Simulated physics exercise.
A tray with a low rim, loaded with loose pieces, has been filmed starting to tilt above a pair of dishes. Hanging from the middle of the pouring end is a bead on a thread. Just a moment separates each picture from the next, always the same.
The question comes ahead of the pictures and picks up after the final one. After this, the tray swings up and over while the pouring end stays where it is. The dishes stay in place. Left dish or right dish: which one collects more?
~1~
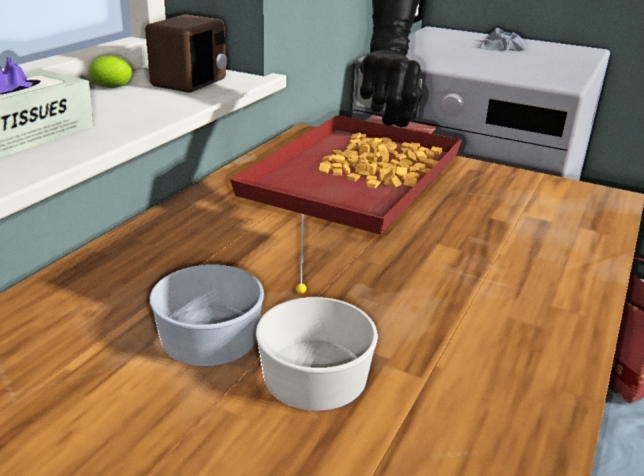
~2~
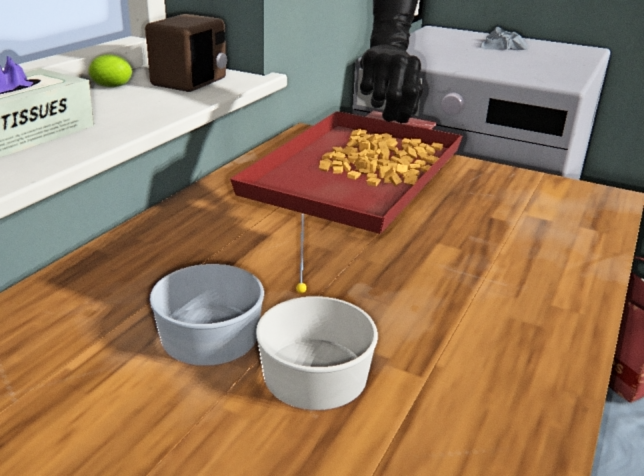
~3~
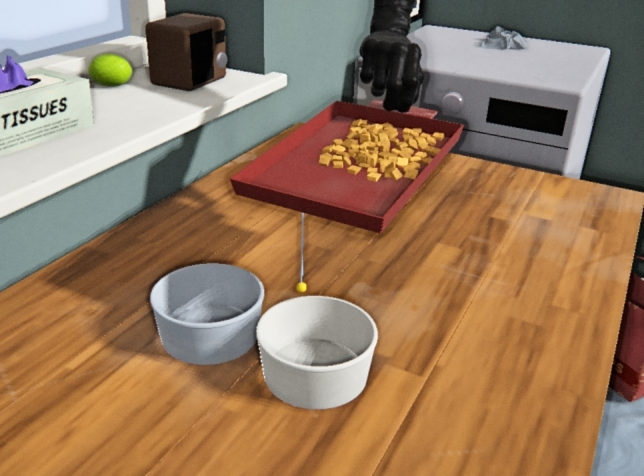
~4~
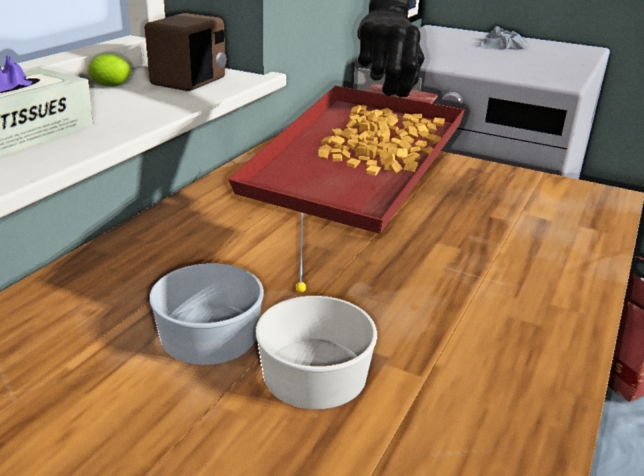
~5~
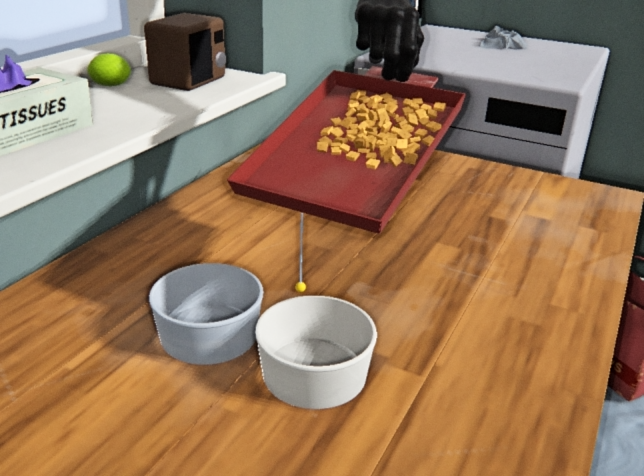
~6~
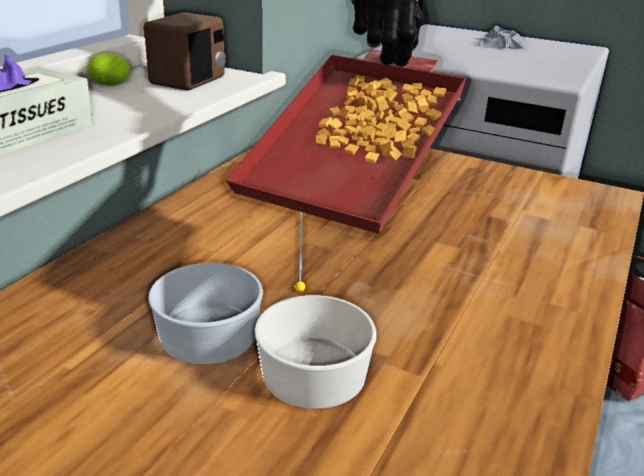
The right one.
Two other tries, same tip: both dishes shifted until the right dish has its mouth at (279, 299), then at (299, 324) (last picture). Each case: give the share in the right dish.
First 40 per cent, second 80 per cent.
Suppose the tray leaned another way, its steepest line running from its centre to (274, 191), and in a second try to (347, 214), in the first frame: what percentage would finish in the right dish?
The first comes to 0 %, while the second comes to 80 %.
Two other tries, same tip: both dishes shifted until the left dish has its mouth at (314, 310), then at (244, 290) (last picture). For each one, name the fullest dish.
Place 1 - the dish at left; place 2 - the dish at right.
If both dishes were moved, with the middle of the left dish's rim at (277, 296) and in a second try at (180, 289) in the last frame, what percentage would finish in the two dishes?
In order: 50 percent, then 80 percent.
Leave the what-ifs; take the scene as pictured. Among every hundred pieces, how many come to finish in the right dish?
Result: Some 80 % of the load.
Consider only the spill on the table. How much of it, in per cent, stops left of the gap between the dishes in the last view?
It comes to about 70 percent.
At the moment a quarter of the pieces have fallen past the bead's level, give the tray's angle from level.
That happens at close to 80 degrees.
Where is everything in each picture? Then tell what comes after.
In the first frame, corners of the pouring end (235, 179) and (382, 216), level; middle of the load (377, 157), cereal squares; left dish (175, 339); right dish (288, 382); bead on its thread (301, 289).
In the second frame, corners of the pouring end (235, 178) and (382, 215), level; middle of the load (377, 154).
In the third frame, corners of the pouring end (235, 178) and (381, 216), tipped barely, level across its low end; middle of the load (378, 147).
In the fourth frame, corners of the pouring end (233, 178) and (380, 217), tipped a little, level across its low end; middle of the load (377, 136).
In the fifth frame, corners of the pouring end (232, 178) and (379, 218), tipped a little, level across its low end; middle of the load (378, 126).
In the sixth frame, corners of the pouring end (231, 179) and (378, 219), tipped clearly, level across its low end; middle of the load (379, 116), about a tenth on the move; left dish (174, 337); right dish (287, 380).
Just after the last frame, tray tipped steeply; almost all on the tray; about a tenth in the air.
A moment on, tray tipped past a quarter turn; roughly half on the tray; roughly a third in the right dish; just a few in the left dish; about a tenth outside both; just a few in the air.
Further on, tray tipped past a quarter turn; the larger part in the right dish; about a tenth in the left dish; about a tenth outside both.
When it is over, tray tipped past a quarter turn; the larger part in the right dish; about a tenth in the left dish; about a tenth outside both.
